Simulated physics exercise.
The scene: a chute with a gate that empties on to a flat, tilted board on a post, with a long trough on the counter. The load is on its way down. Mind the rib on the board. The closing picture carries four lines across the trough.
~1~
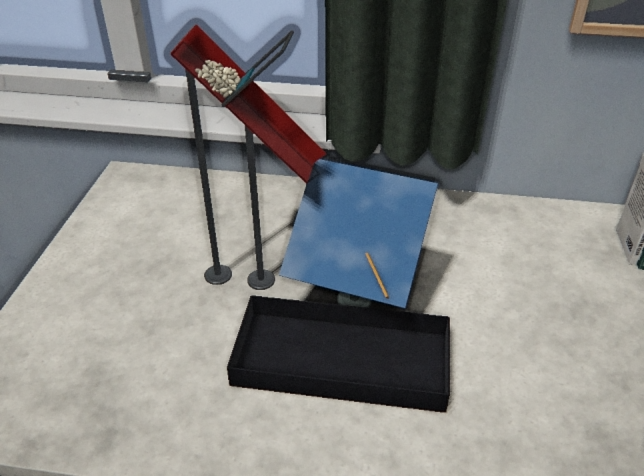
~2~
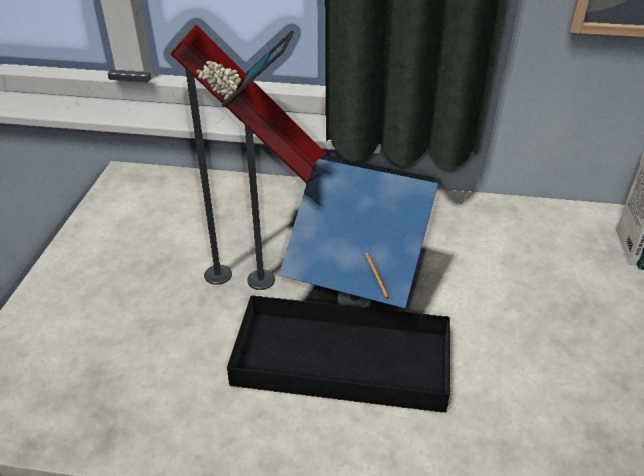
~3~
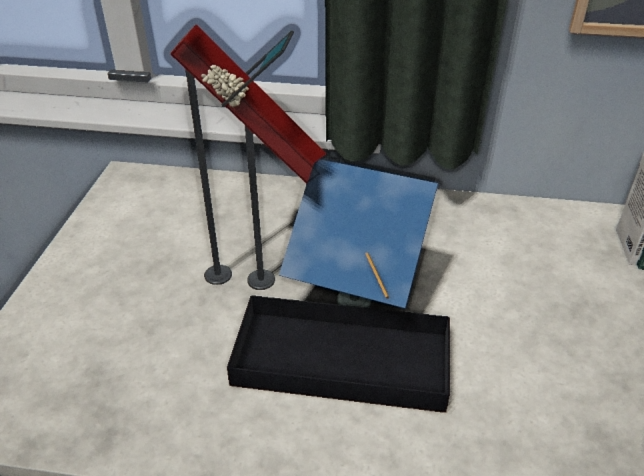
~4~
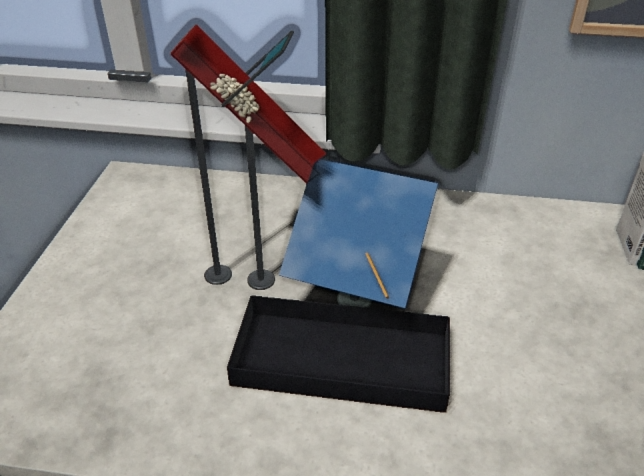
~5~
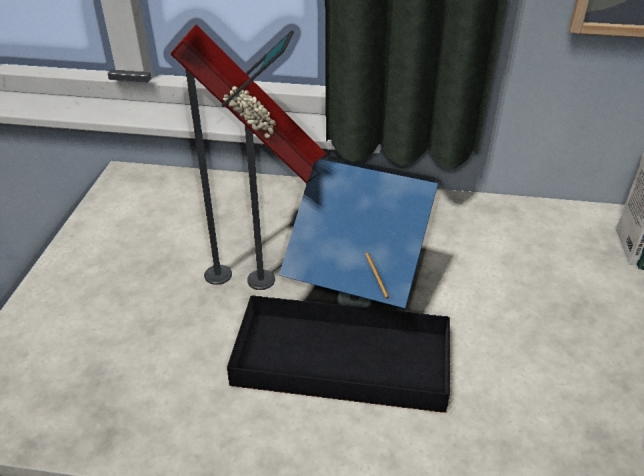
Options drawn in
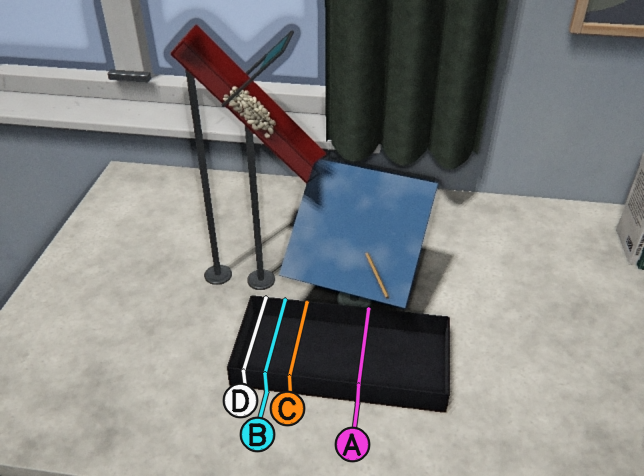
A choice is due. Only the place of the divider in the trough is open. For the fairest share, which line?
A works best here.
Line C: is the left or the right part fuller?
Right.
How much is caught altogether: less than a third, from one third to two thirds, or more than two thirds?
About that: More than two thirds.
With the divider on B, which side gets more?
More lands on the right.
On the marked copy, line A crosses the front rim at (358, 383); line B crosses the front rim at (265, 372); line C crosses the front rim at (289, 375); line D crosses the front rim at (243, 370).
With A, of what is caught, about two thirds on the left of the divider, about a third on the right.
With B, of what is caught, a stray few on the left of the divider, nearly all on the right.
With C, of what is caught, a small part on the left of the divider, nearly all on the right.
With D, of what is caught, none on the left of the divider, all on the right.
